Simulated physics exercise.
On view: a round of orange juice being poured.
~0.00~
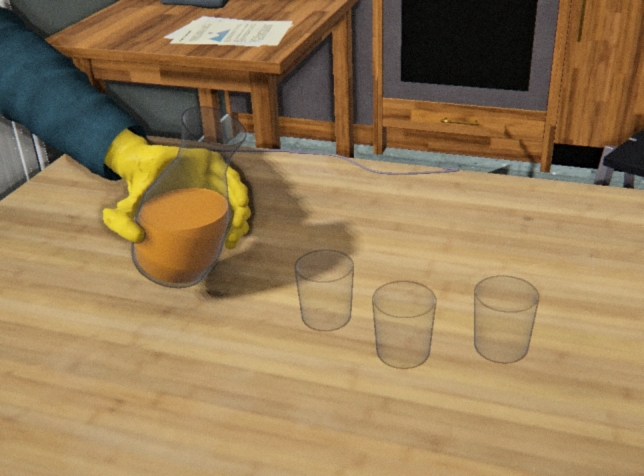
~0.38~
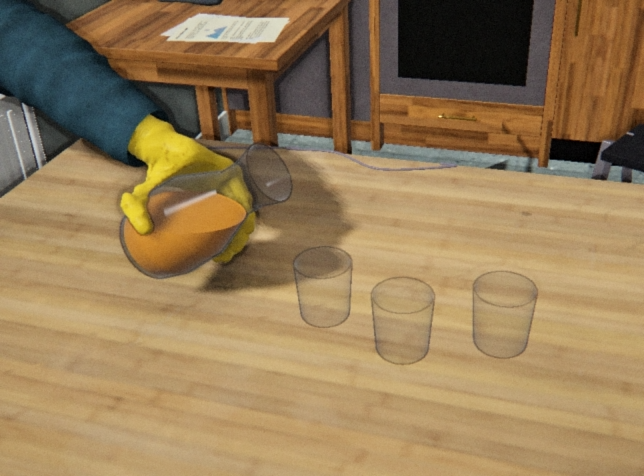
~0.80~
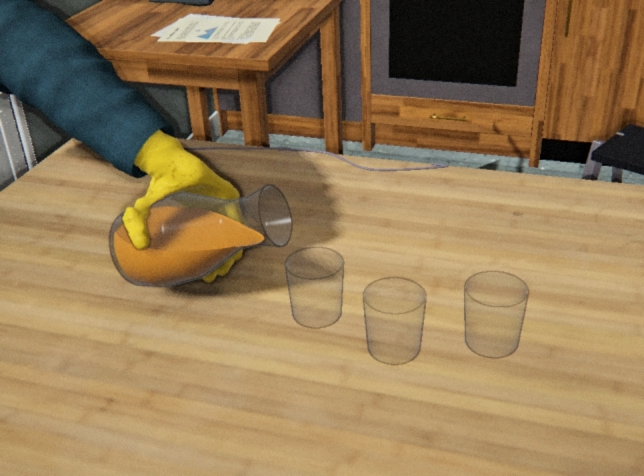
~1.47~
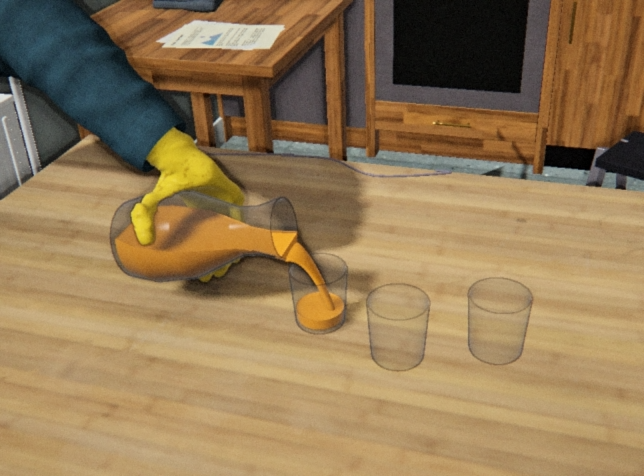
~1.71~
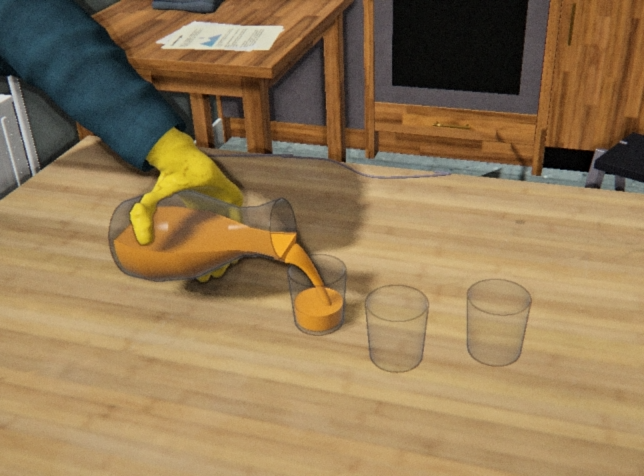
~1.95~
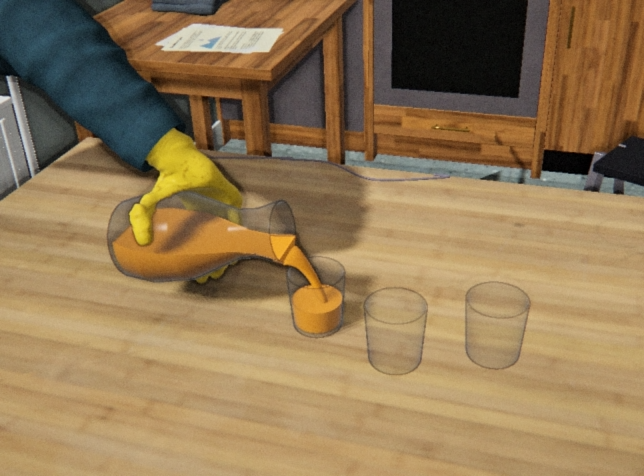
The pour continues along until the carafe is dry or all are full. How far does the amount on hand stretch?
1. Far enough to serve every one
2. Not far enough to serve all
Far enough to serve every one.
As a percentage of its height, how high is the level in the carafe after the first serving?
About 30 in a hundred.
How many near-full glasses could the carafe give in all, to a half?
Roughly 4.0.
By 2.6 s, the first is about two thirds full.
By 6.5 s, the first is done and the carafe has about three quarters of its load.
By 14.4 s, all three are full and about a quarter of the orange juice is over.
